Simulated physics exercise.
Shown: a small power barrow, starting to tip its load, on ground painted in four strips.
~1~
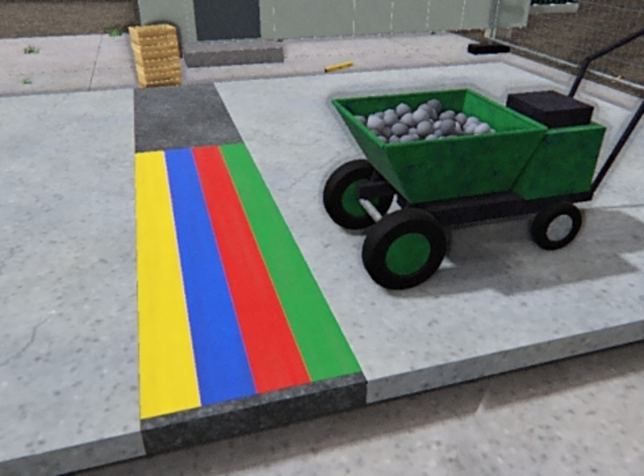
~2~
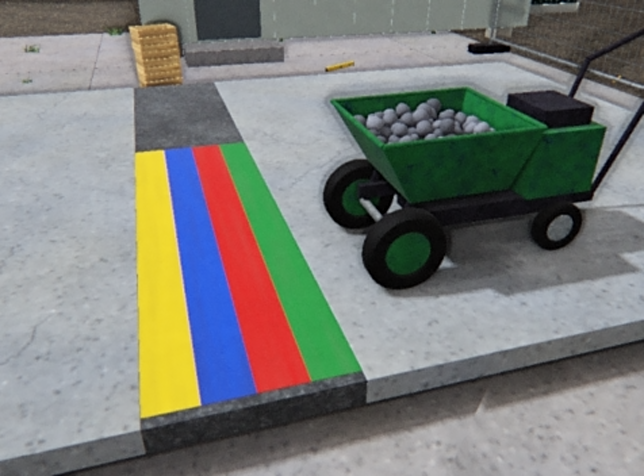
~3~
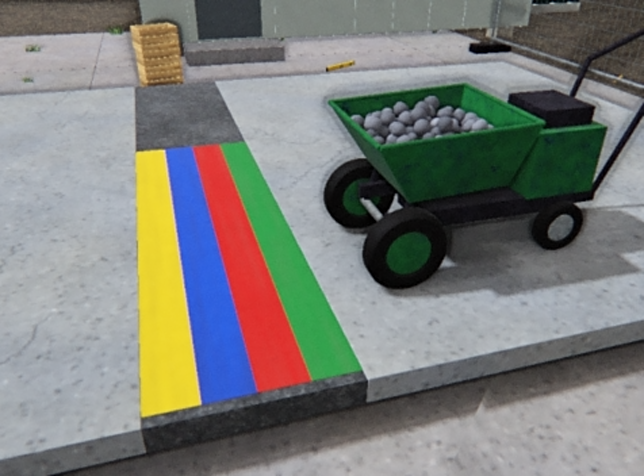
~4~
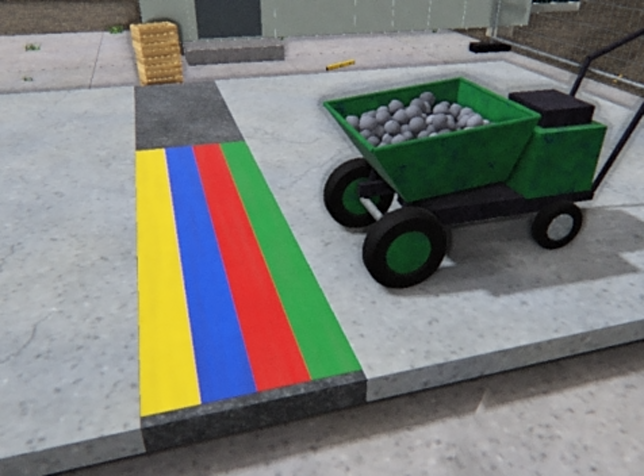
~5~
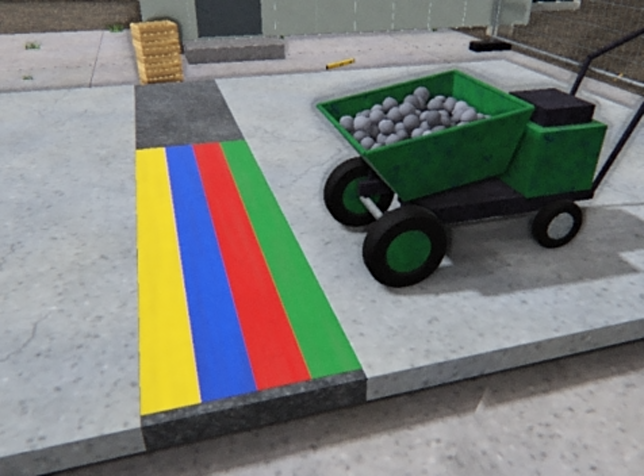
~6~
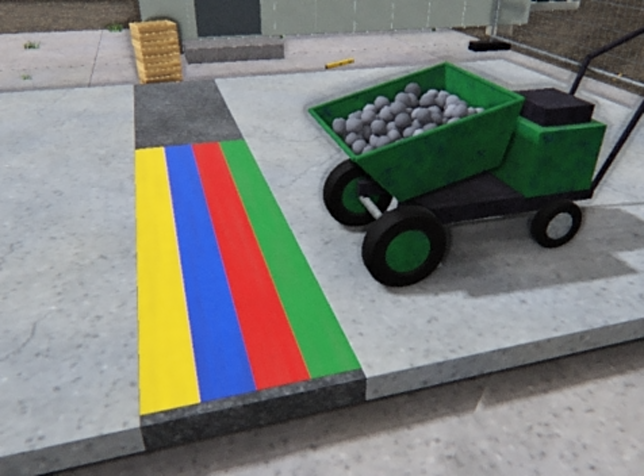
Green barrow of round grey cobbles slowly tilting its skip a little toward the left, beside yellow, blue, red and green strips.
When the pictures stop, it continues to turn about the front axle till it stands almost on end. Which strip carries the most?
The red strip.
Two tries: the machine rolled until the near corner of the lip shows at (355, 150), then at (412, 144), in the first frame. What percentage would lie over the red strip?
20 and 30 in a hundred, in that order.
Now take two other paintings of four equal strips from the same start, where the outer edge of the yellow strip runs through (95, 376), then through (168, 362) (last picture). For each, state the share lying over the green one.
20 per cent, then 10 per cent, roughly.
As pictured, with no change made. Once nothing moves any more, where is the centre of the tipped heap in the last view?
Resting centre, last picture - approx. (231, 267).
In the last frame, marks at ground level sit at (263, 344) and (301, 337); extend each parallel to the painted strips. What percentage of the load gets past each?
In order: 50 per cent, then 80 per cent.
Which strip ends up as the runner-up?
I'd say the strip in blue.
Just after the last frame, skip tipped steeply; every one in the skip.
A moment on, skip tipped right over; the larger part in the skip; about a tenth over the red strip; just a few over the blue strip; just a few falling.
Further on, skip tipped right over; roughly a quarter in the skip; about a tenth over the green strip; roughly a third over the red strip; roughly a quarter over the blue strip; about a tenth over the yellow strip; about a tenth off the paint.
When it is over, skip tipped right over; about a tenth in the skip; about a tenth over the green strip; roughly a third over the red strip; roughly a quarter over the blue strip; about a tenth over the yellow strip; about a tenth off the paint.
